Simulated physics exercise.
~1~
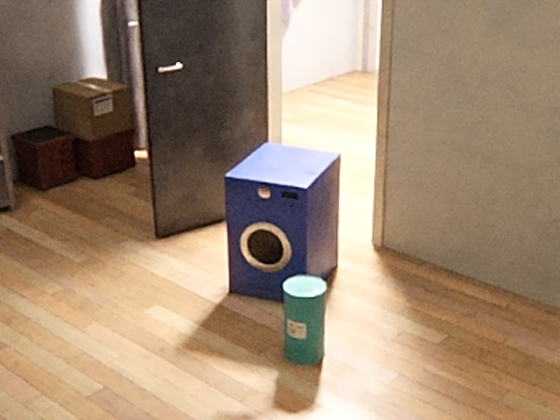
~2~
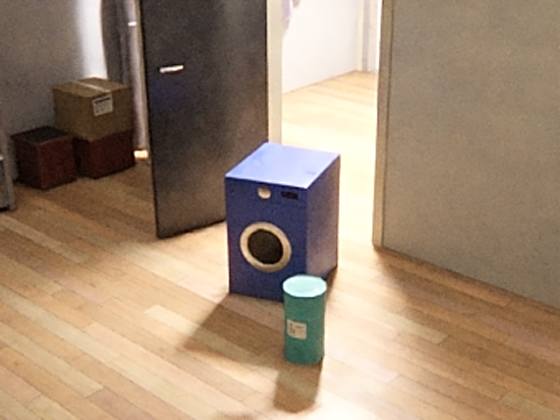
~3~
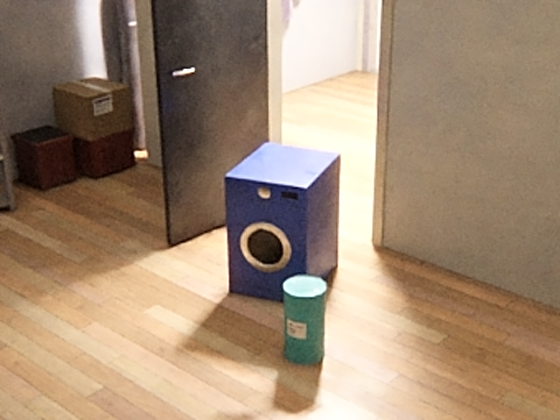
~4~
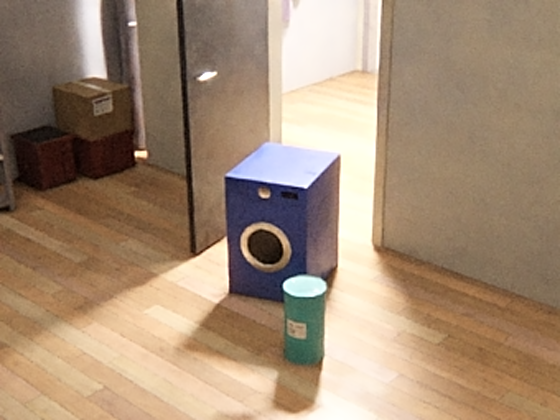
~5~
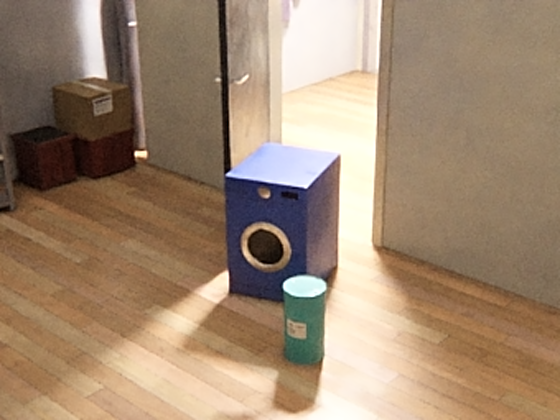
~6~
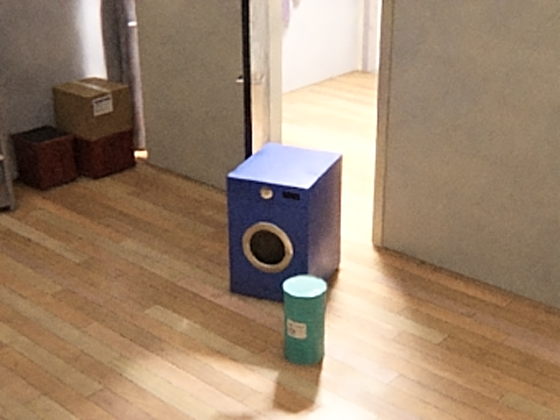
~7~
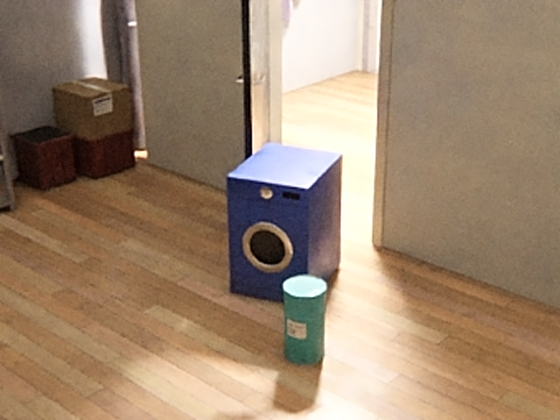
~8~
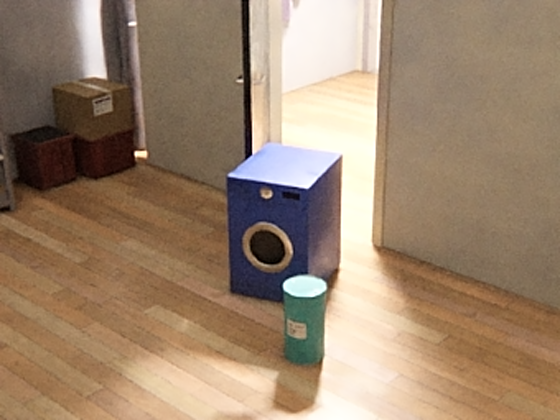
A room with a pale wooden floor and grey walls is seen from above by a still camera, with a doorway opening onto a brighter space behind. A dark door stands wide open left of the doorway, a blue front-loading appliance like a washing machine sits before the opening, and a turquoise canister stands just in front of it. Boxes are stacked at the far left. The door swings rightward towards the appliance, uncovering more wall. It stops, seen nearly edge-on, against the appliance, which barely shifts, and stays there, still partly open.
